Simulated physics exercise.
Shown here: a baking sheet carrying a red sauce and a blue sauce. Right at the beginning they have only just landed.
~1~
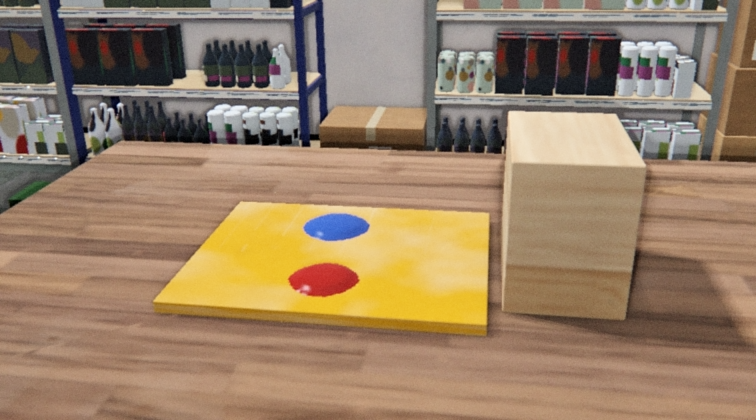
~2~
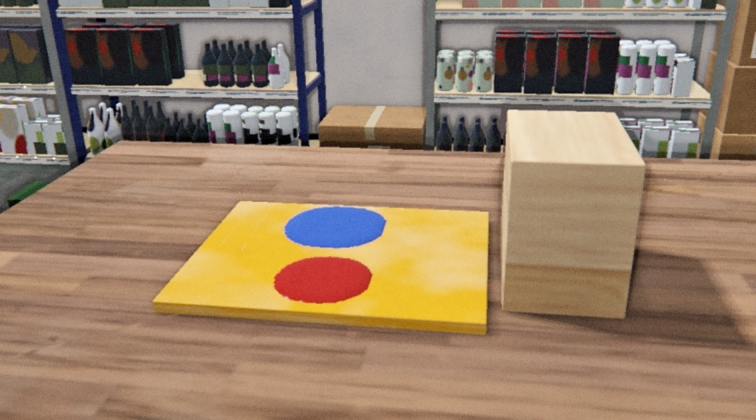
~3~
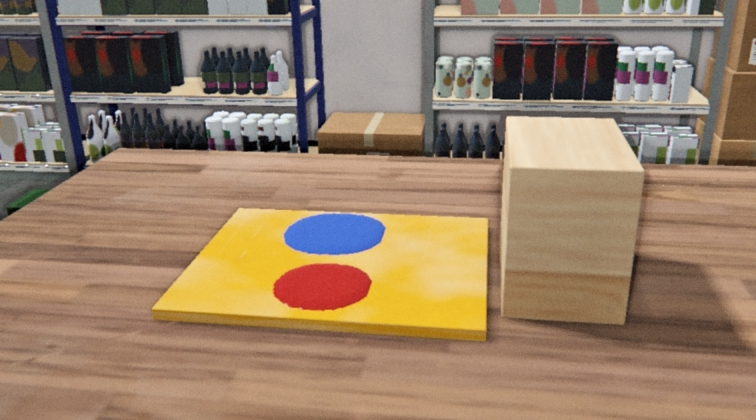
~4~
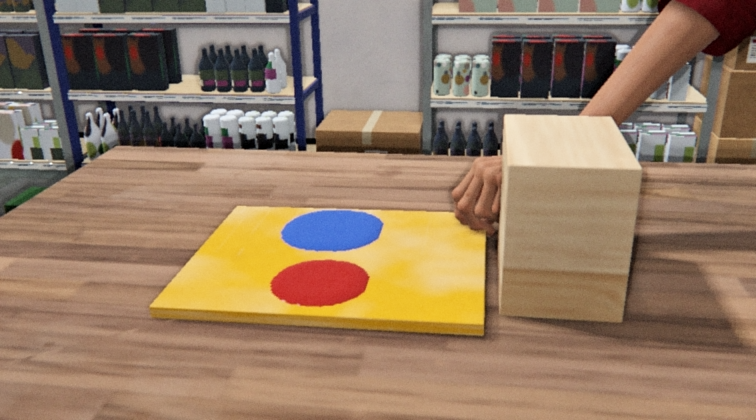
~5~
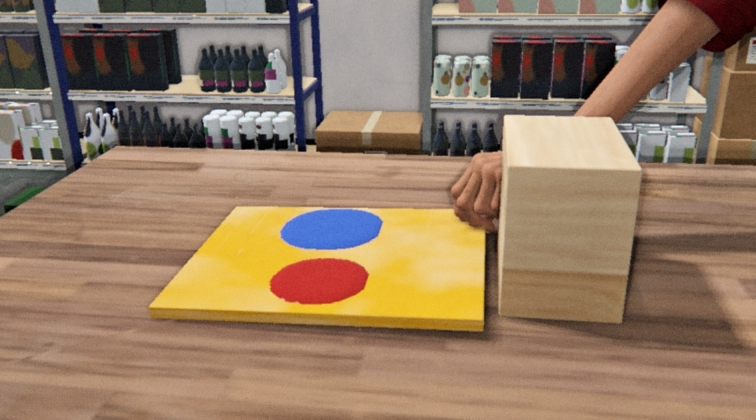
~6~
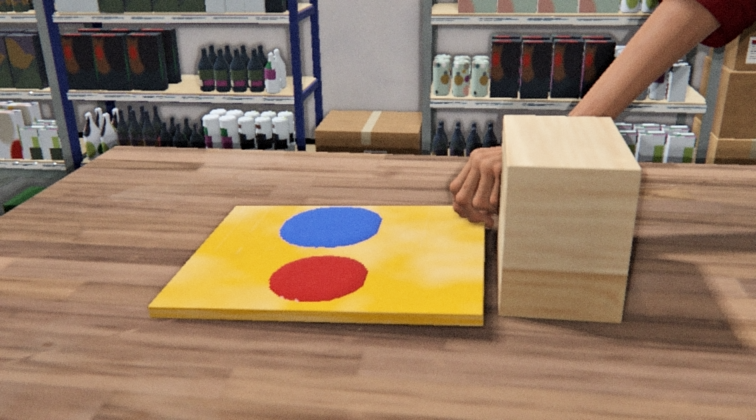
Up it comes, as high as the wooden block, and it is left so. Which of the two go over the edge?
So: The red sauce, it drops off; the blue sauce, it drops off.
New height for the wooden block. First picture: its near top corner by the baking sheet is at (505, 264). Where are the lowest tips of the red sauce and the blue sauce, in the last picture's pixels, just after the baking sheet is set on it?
(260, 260) and (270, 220).
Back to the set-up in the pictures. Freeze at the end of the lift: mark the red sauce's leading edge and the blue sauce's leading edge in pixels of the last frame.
Around (191, 262) and around (215, 224).
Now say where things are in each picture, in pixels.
In the first frame, the baking sheet lies flat; red sauce (324, 276) a low mound; blue sauce (336, 223) a low mound; wooden block (570, 244).
In the second frame, they settle; red sauce (324, 277) spread thin; blue sauce (336, 225) spread thin.
In the third frame, at rest; red sauce (323, 284) spread thin; blue sauce (335, 231) spread thin.
In the fourth frame, a hand takes the end; red sauce (320, 280) spread thin; blue sauce (333, 229) spread thin.
In the fifth frame, the end is rising; red sauce (319, 279) spread thin; blue sauce (332, 227) spread thin.
In the sixth frame, the baking sheet slopes by about 3°; red sauce (319, 276) spread thin; blue sauce (332, 225) spread thin; wooden block (566, 247).
Soon after, slope about 32°; the red sauce has crept down a long way; the blue sauce is dripping off the low end.
Later, the red sauce is dripping off the low end; the blue sauce is dripping off the low end.
In the end, slope about 32°; the red sauce is dripping off the low end; the blue sauce is dripping off the low end.
